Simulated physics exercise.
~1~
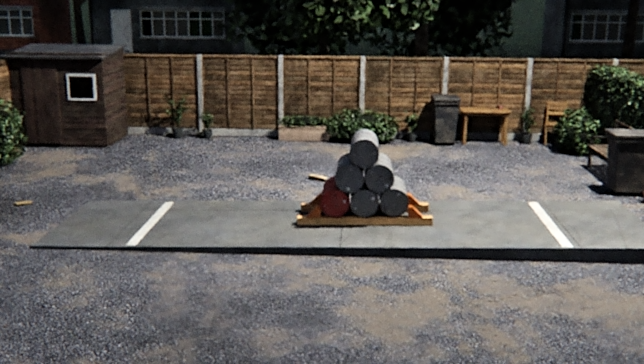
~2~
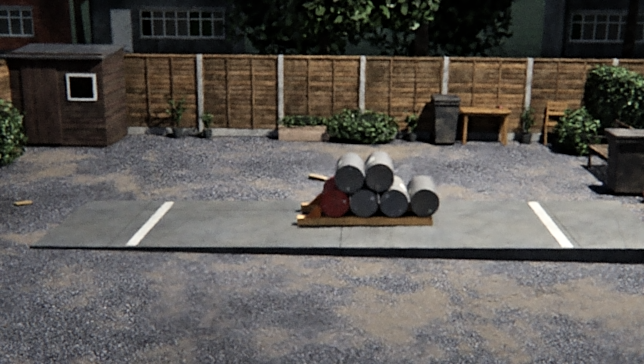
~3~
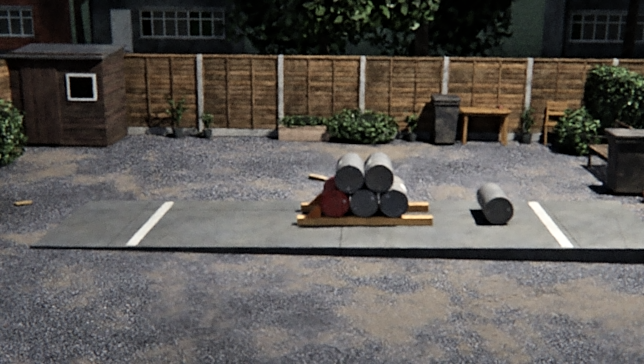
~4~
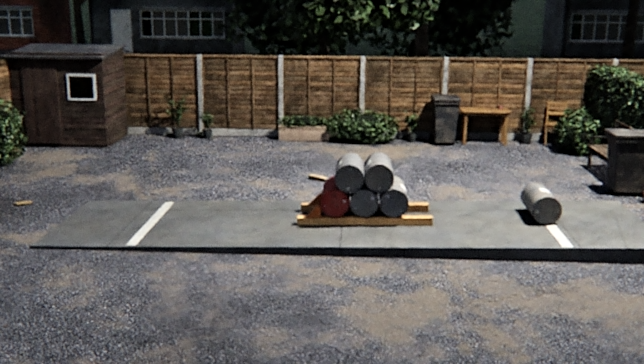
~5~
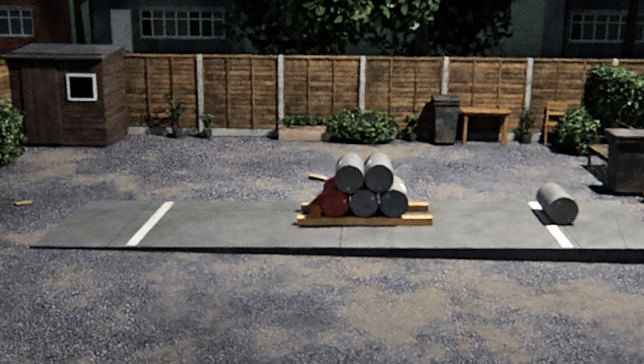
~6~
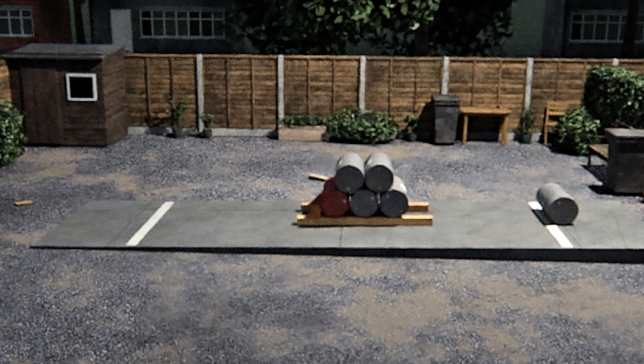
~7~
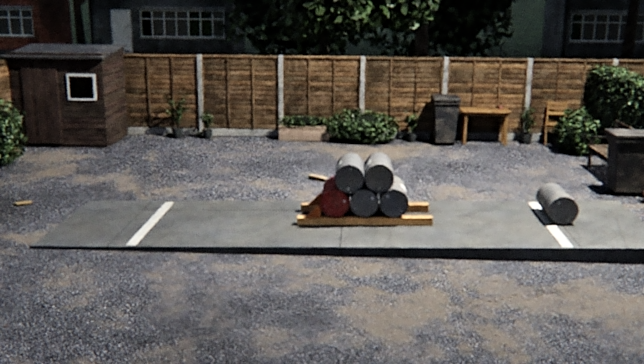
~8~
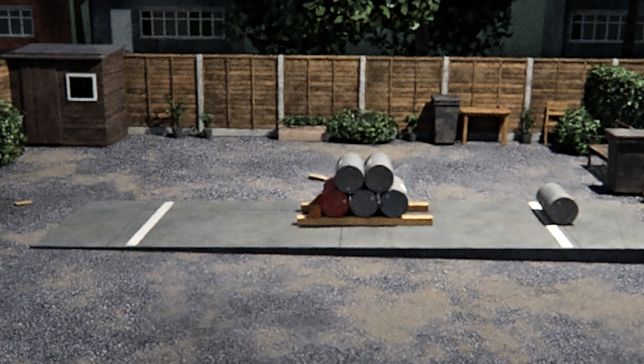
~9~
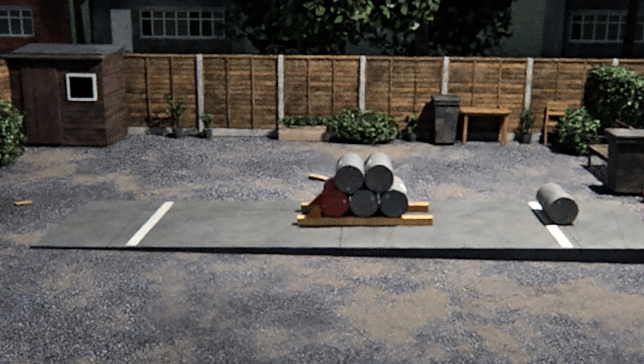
In a gravelled yard beside a wooden fence, a pyramid of drums, one red and the others grey, loses its peak as a grey drum rolls away right along the concrete strip, stopping just past the white line while the red one stays with the remaining stack.
